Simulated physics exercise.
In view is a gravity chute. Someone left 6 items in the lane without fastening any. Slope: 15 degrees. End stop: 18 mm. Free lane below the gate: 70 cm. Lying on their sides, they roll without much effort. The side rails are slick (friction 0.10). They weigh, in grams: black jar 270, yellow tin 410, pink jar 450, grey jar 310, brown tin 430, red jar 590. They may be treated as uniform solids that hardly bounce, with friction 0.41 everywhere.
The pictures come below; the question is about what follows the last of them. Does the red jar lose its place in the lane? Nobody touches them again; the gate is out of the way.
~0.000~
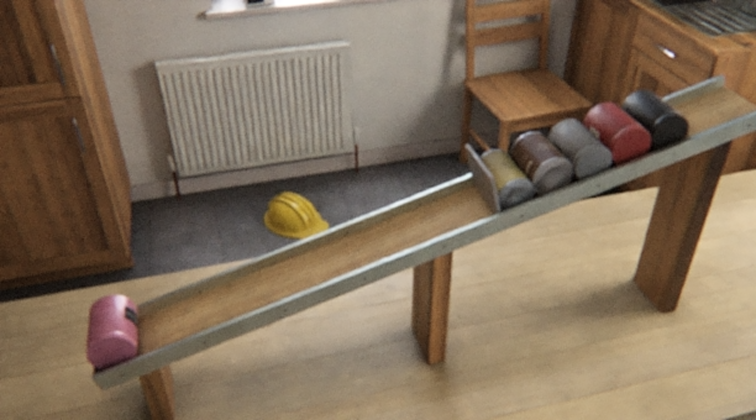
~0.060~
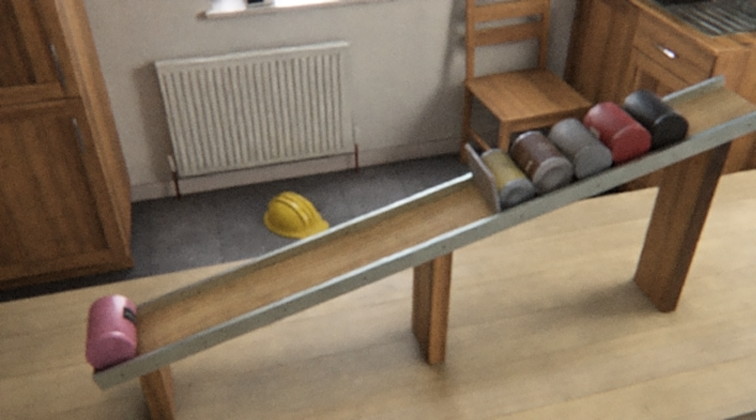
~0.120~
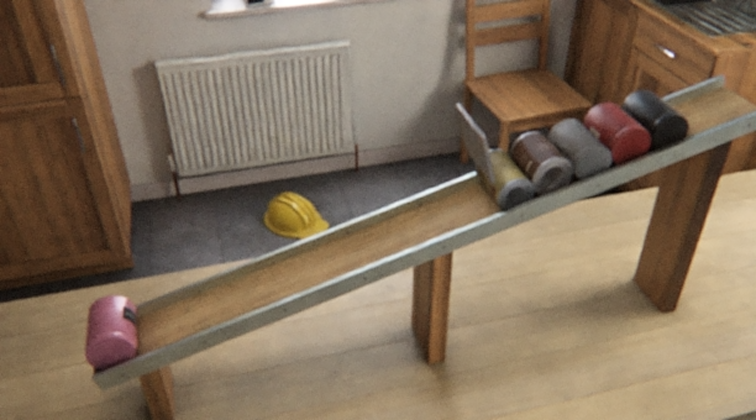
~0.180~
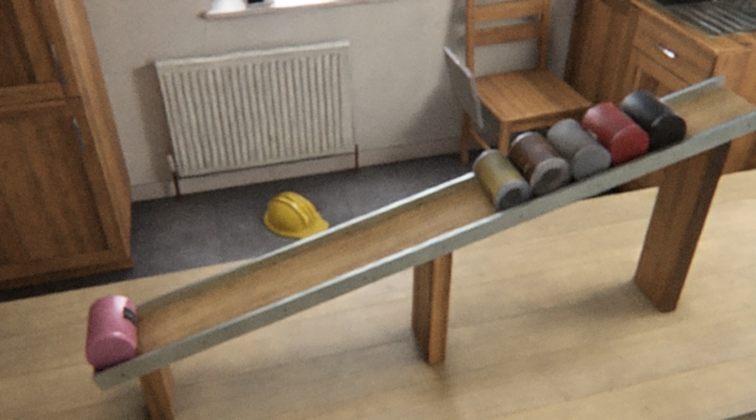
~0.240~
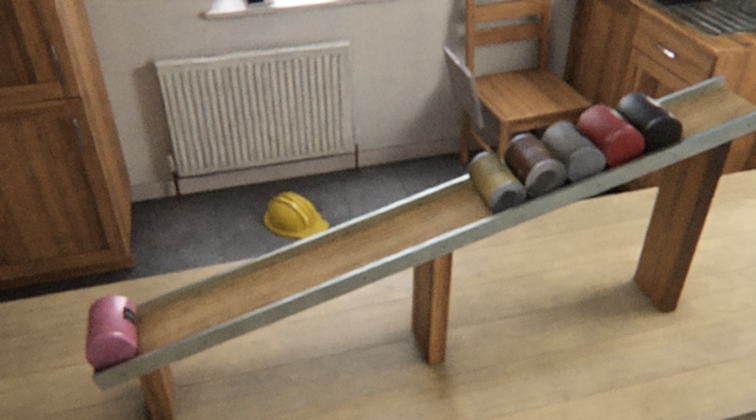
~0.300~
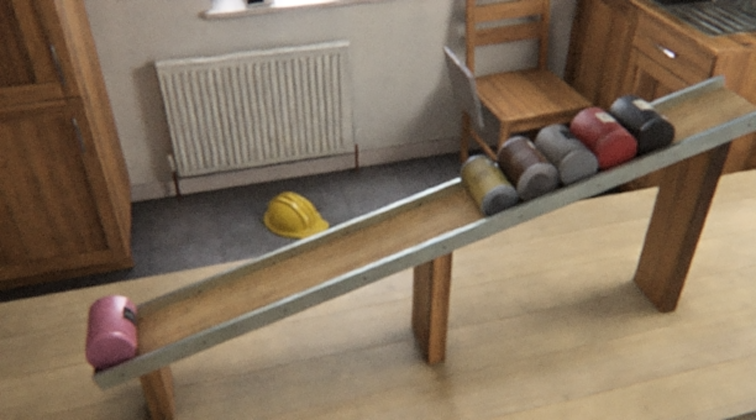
No. It is going to be retained.
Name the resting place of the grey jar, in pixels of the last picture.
It settles somewhere near (110, 335).
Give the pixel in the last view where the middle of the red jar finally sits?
Near (150, 318).
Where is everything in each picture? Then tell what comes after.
Gate shut; red jar (616, 134); black jar (654, 120), in the first picture.
Gate shut; pink jar (112, 333); grey jar (579, 150), in the second picture.
Leader 79 cm from the stop; brown tin (541, 163); black jar (654, 120), in the third picture.
Leader 78 cm from the stop; yellow tin (501, 181); pink jar (112, 333), in the fourth picture.
Leader 77 cm from the stop; grey jar (573, 152); brown tin (534, 166), in the fifth picture.
Leader 75 cm from the stop; red jar (603, 139); black jar (641, 125), in the sixth picture.
By 0.70 s, leader 49 cm from the stop; red jar near (483, 186).
By 1.00 s, leader 12 cm from the stop; red jar near (321, 251).
By 1.70 s, yellow tin and pink jar now over the stop; red jar near (179, 307).
When it is over (2.3 s), over the stop, yellow tin, pink jar and brown tin; the other 3 in the lane. In the last view, red jar near (150, 318).
